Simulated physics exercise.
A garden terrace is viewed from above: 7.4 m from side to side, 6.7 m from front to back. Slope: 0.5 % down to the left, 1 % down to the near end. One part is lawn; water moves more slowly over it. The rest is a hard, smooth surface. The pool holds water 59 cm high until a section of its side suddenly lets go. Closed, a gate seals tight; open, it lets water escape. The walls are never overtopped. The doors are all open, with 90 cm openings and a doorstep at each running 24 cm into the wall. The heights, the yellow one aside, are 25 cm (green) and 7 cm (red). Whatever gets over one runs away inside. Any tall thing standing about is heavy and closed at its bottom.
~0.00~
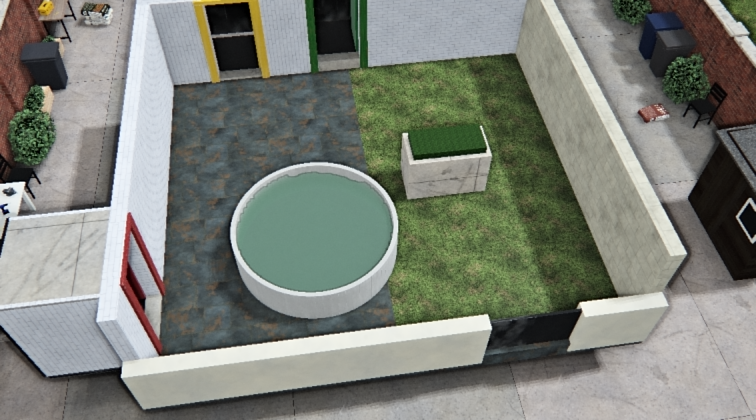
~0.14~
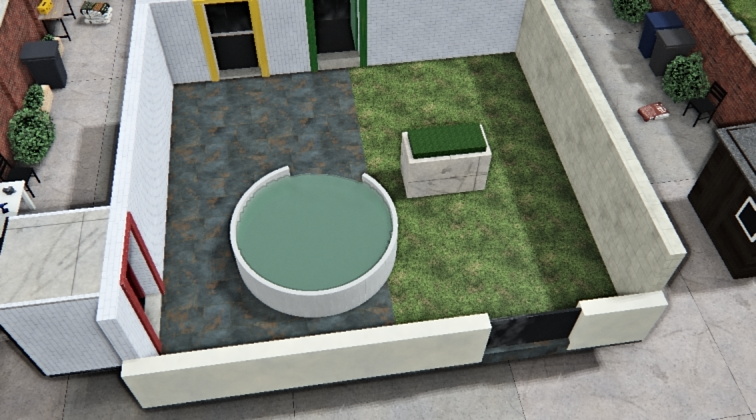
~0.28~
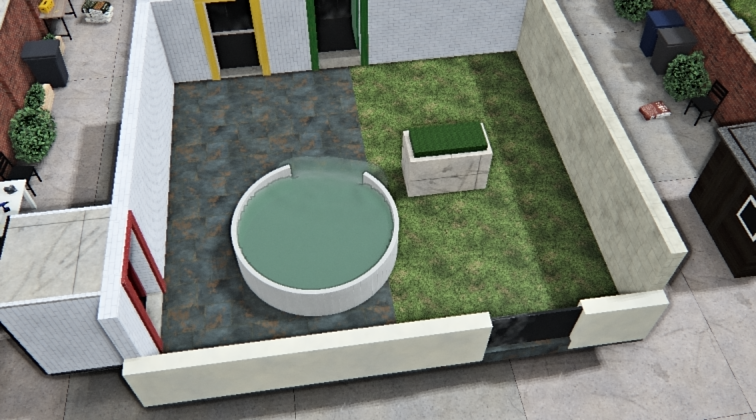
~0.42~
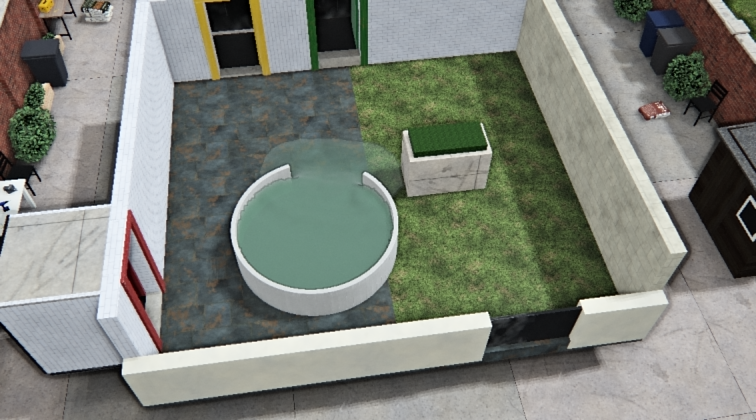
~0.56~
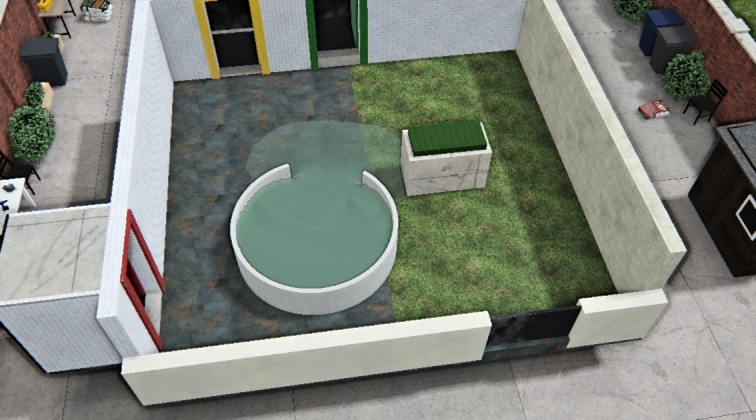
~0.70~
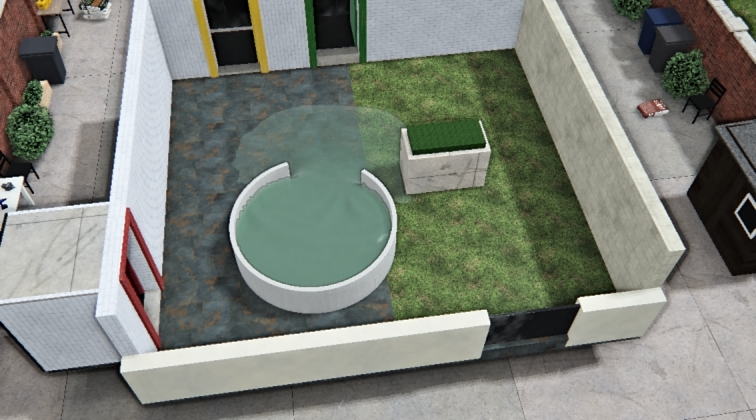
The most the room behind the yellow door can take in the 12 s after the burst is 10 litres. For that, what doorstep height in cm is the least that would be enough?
A doorstep of about 13 cm would just do.
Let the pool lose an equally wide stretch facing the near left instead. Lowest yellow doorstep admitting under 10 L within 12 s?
It should stand roughly 8.0 cm high.
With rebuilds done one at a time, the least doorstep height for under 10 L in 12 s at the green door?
I'd raise green to close to 22 cm.
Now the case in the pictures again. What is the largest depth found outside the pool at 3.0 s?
I'd estimate roughly 26 cm.
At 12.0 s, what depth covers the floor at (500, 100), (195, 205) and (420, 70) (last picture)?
About 6, 5 and 5 cm respectively.
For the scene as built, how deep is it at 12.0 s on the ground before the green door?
Some 6.0 centimetres.
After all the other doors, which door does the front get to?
Red.
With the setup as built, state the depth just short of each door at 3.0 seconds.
Door by door in cm - yellow 14, green 23, red 0.
After 1.4 s water covers 25 % of the floor, deepest (27 cm) near (325, 176); it has not reached the yellow door.
After 3.0 s water covers 40 % of the floor, deepest (26 cm) near (173, 80); 14 cm at the yellow door, 38 litres in over its 5 cm doorstep.
After 12.0 s water covers 100 % of the floor, deepest (12 cm) near (157, 380); 6 cm at the yellow door, 120 litres in over its 5 cm doorstep.
At the yellow door as built, the water arrived by 1.6 s and peaked near 15 cm at 2.2 s.
With a doorstep of 11.5 cm, 19 litres would have come in within the 12 s; with 16 cm, 2 litres. So under 10 litres takes about 13 cm.
